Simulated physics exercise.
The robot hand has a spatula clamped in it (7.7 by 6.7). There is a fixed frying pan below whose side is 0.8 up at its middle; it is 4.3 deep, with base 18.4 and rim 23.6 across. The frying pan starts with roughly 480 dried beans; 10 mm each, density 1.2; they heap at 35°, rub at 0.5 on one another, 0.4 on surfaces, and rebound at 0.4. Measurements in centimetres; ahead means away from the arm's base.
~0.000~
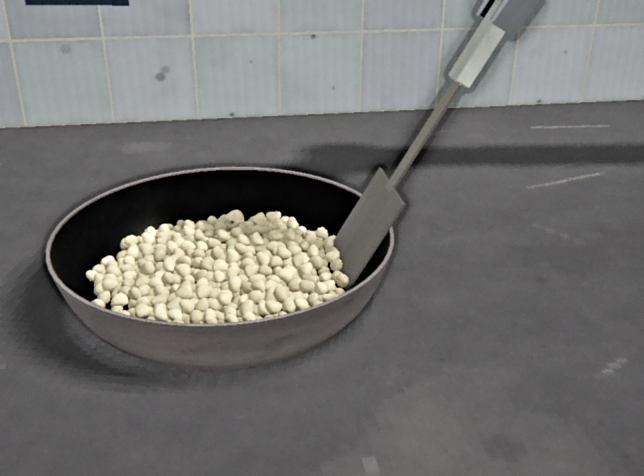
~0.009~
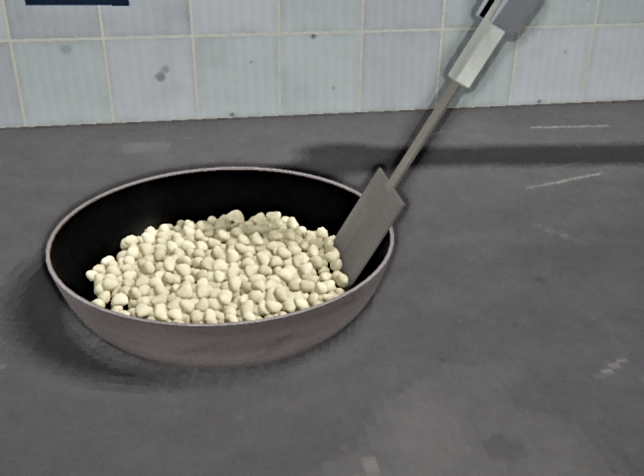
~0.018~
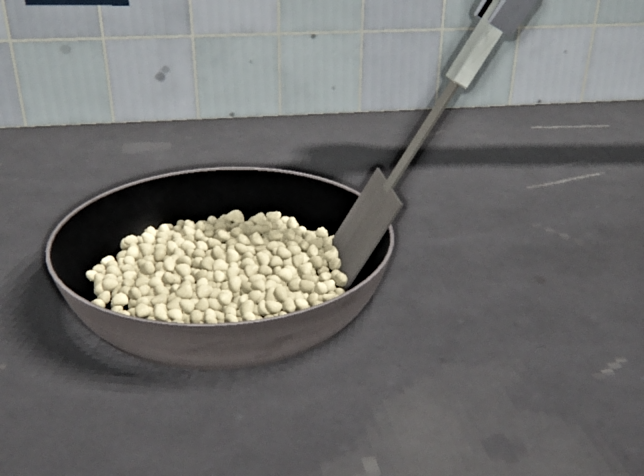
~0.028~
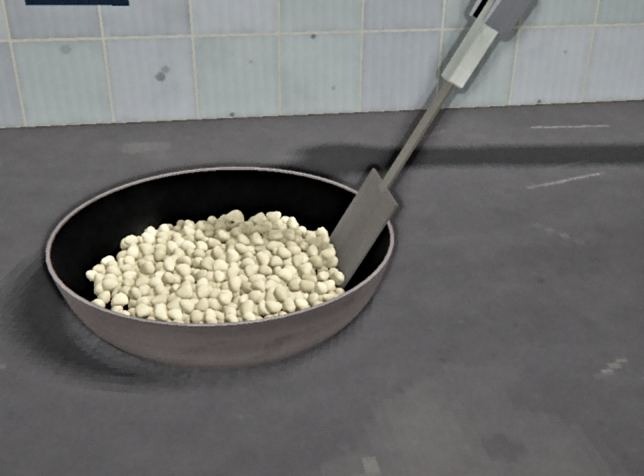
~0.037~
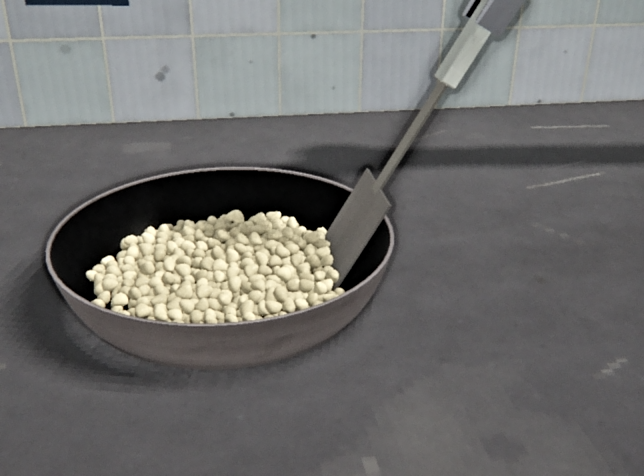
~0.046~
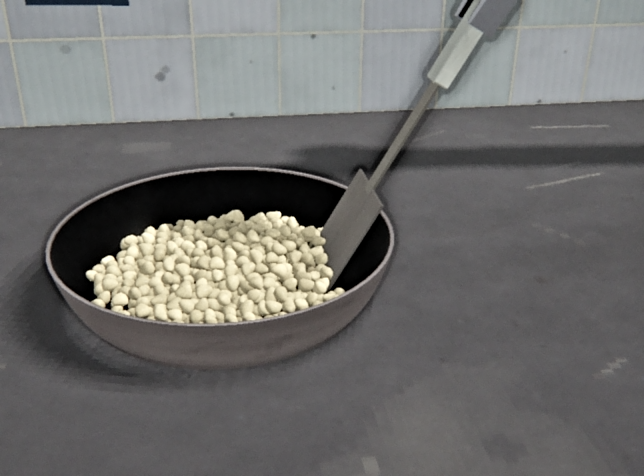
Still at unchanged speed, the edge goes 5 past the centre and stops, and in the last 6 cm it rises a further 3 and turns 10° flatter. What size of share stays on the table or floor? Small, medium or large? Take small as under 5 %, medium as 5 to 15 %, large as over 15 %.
Small, so under 5 %.
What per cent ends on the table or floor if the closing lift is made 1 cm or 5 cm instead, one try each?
Result, in order: Approx. 0 % and 0 %.
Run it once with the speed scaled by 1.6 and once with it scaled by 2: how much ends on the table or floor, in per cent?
About 5 and 5 per cent.
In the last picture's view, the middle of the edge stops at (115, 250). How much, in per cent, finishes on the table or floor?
Around 0 percent.
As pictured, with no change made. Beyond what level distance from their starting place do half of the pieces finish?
I'd guess close to 3 centimetres.
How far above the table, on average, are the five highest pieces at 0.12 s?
Around 3 cm above the table.
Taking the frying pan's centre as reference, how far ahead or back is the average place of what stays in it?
I'd say it's roughly 3.5 cm toward the front.
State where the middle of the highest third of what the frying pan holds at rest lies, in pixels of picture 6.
Roughly at (120, 268).
By 0.12 s, sloping 60°, highest piece 4 above the table; 477 in the frying pan.
By 0.19 s, sloping 55°, highest piece 5 above the table; 477 in the frying pan.
By 0.43 s, sloping 50°, highest piece 4 above the table; 477 in the frying pan.
By 1.48 s, sloping 50°, highest piece 4 above the table; 477 in the frying pan.
Final count, 477 in the frying pan. That is 0 % on the table or floor.
